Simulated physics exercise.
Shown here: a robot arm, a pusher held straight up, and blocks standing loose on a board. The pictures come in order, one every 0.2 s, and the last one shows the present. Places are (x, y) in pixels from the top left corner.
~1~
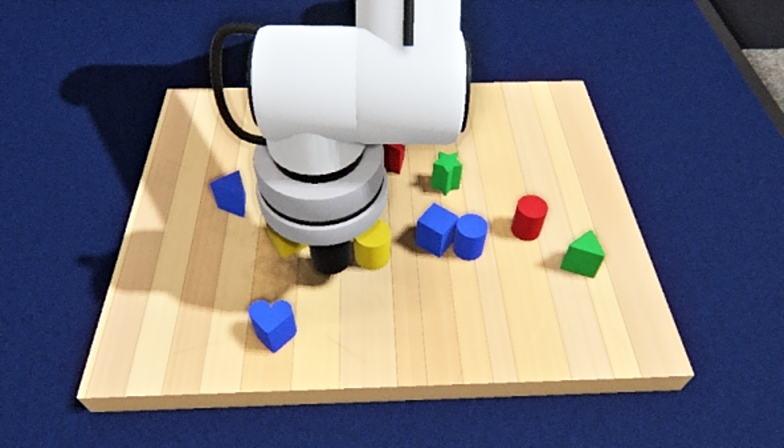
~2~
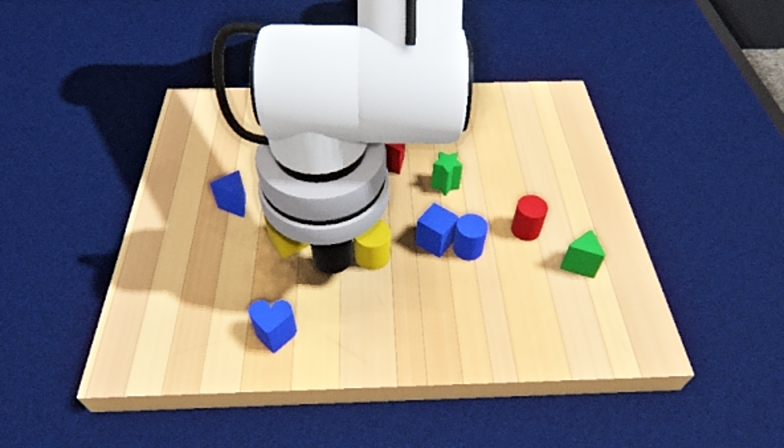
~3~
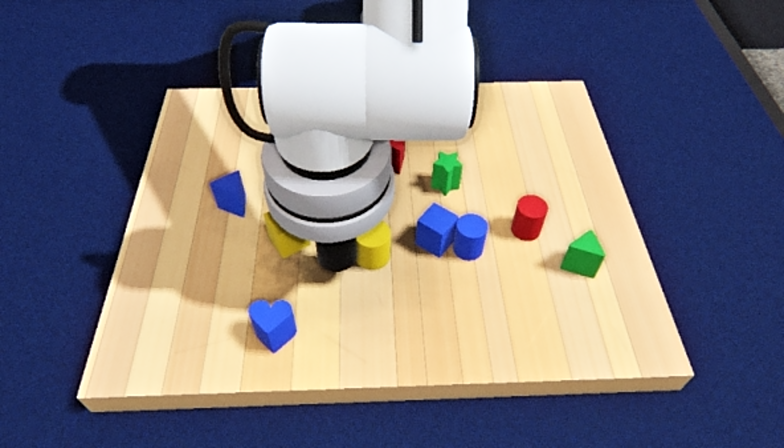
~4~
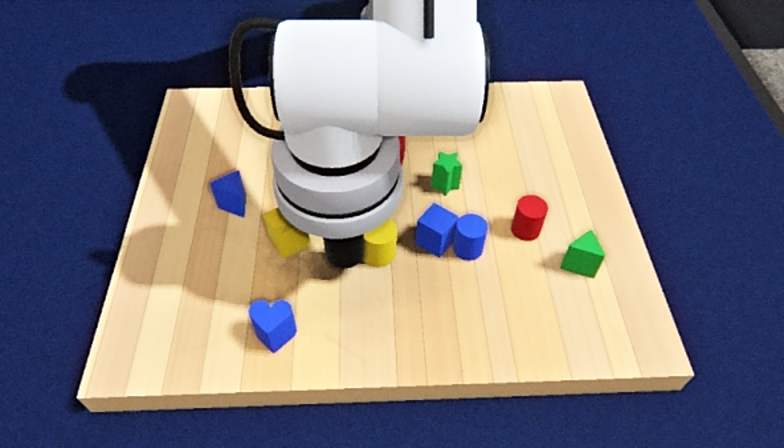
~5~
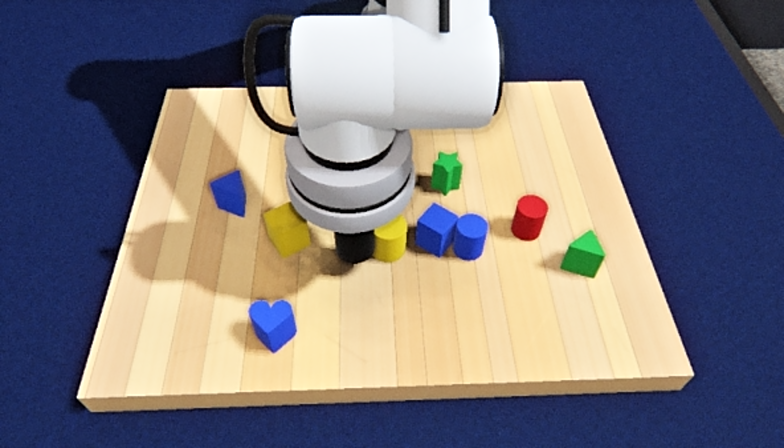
Robot arm with a black pusher edging right across a wooden board, nudging a yellow cylinder slightly right among colored blocks.
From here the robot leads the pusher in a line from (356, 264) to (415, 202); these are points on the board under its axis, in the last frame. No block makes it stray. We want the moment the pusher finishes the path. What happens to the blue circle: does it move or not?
From what I can tell, it won't keep its place.
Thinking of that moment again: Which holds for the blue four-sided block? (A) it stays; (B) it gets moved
I choose B.
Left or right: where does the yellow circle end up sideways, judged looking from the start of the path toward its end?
The right.
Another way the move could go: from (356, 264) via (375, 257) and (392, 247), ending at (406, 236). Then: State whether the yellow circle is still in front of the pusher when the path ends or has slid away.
Expect to find it ahead of the pusher.
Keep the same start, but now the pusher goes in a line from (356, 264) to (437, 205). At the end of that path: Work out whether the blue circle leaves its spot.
Moved off its spot.
What follows on the original path. One third of the way, pusher at (377, 226); yellow circle at (412, 209); blue four-sided block at (444, 219), turned 10° anticlockwise; blue circle at (476, 225).
Two thirds of the way, pusher at (397, 205); yellow circle at (434, 196); blue four-sided block at (456, 217); blue circle at (486, 230).
At the end, pusher at (416, 186); yellow circle at (451, 188); blue four-sided block at (457, 215), turned 20° clockwise; green star-shaped block still; blue circle at (487, 231).
